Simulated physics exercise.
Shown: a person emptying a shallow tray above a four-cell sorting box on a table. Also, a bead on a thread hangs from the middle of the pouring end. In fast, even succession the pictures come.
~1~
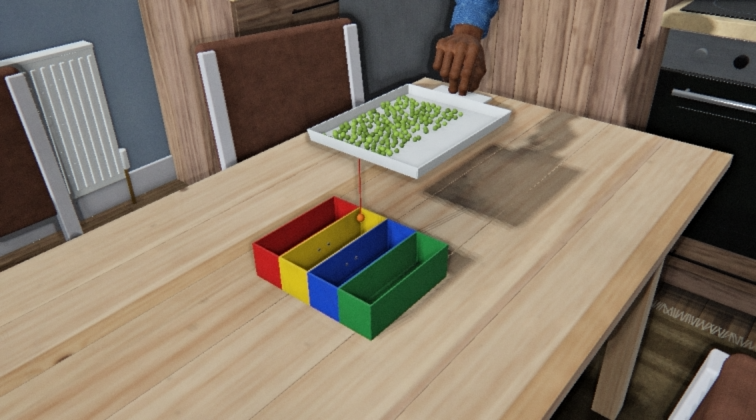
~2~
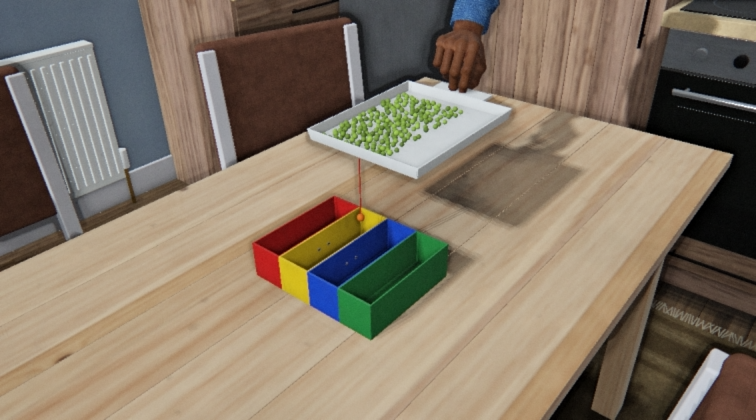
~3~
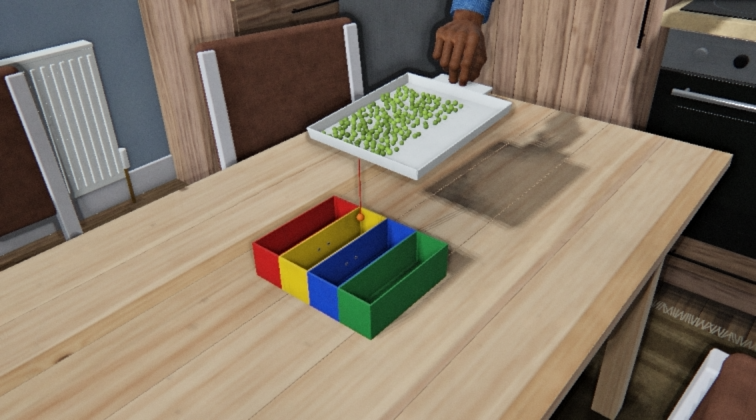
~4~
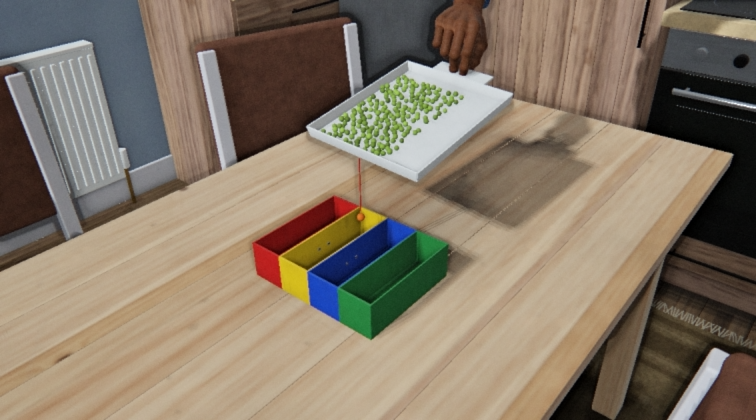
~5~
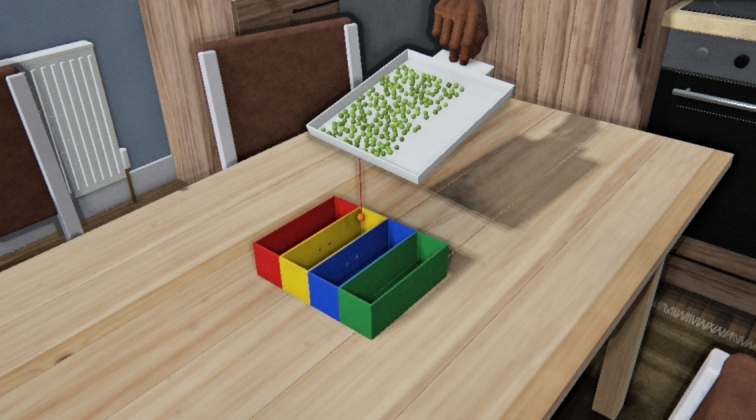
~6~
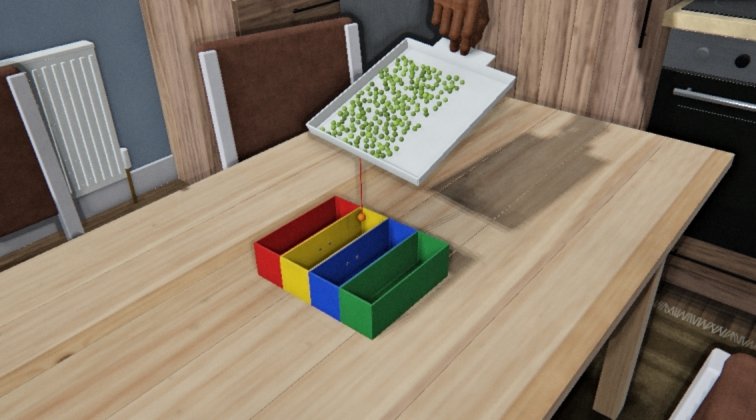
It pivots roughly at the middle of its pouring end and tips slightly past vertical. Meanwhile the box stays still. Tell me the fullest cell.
It is the green one.
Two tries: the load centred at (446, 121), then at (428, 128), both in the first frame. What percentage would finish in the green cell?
It comes to about 80 per cent the first time and about 80 per cent the second.
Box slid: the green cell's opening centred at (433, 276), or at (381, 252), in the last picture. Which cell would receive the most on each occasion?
Well, the first time it's the blue one, and the second time it's green.
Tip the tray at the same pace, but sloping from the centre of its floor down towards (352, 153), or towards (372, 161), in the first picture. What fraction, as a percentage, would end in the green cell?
About 0 and 20 per cent.
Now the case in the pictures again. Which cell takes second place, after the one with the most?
Second: The cell in blue.
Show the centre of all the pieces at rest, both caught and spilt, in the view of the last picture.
The centre settles at about (390, 286).
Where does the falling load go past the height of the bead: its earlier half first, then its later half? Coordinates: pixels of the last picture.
(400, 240) first, (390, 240) later.
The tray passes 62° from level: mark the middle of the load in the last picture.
Its middle sits at about pixel (387, 151).
Soon, tray tipped steeply; nearly all on the tray; a stray few in the green cell; a small part falling or outside the box.
A while on, tray tipped right over; most on the tray; a small part in the green cell; a stray few in the blue cell; a stray few in the yellow cell; a small part falling or outside the box.
Towards the end, tray tipped past a quarter turn; about half in the green cell; about a third in the blue cell; a small part in the yellow cell; a stray few in the red cell; a stray few falling or outside the box.
Finally, tray tipped past a quarter turn; about half in the green cell; about a third in the blue cell; a small part in the yellow cell; a stray few in the red cell; a stray few outside the box.
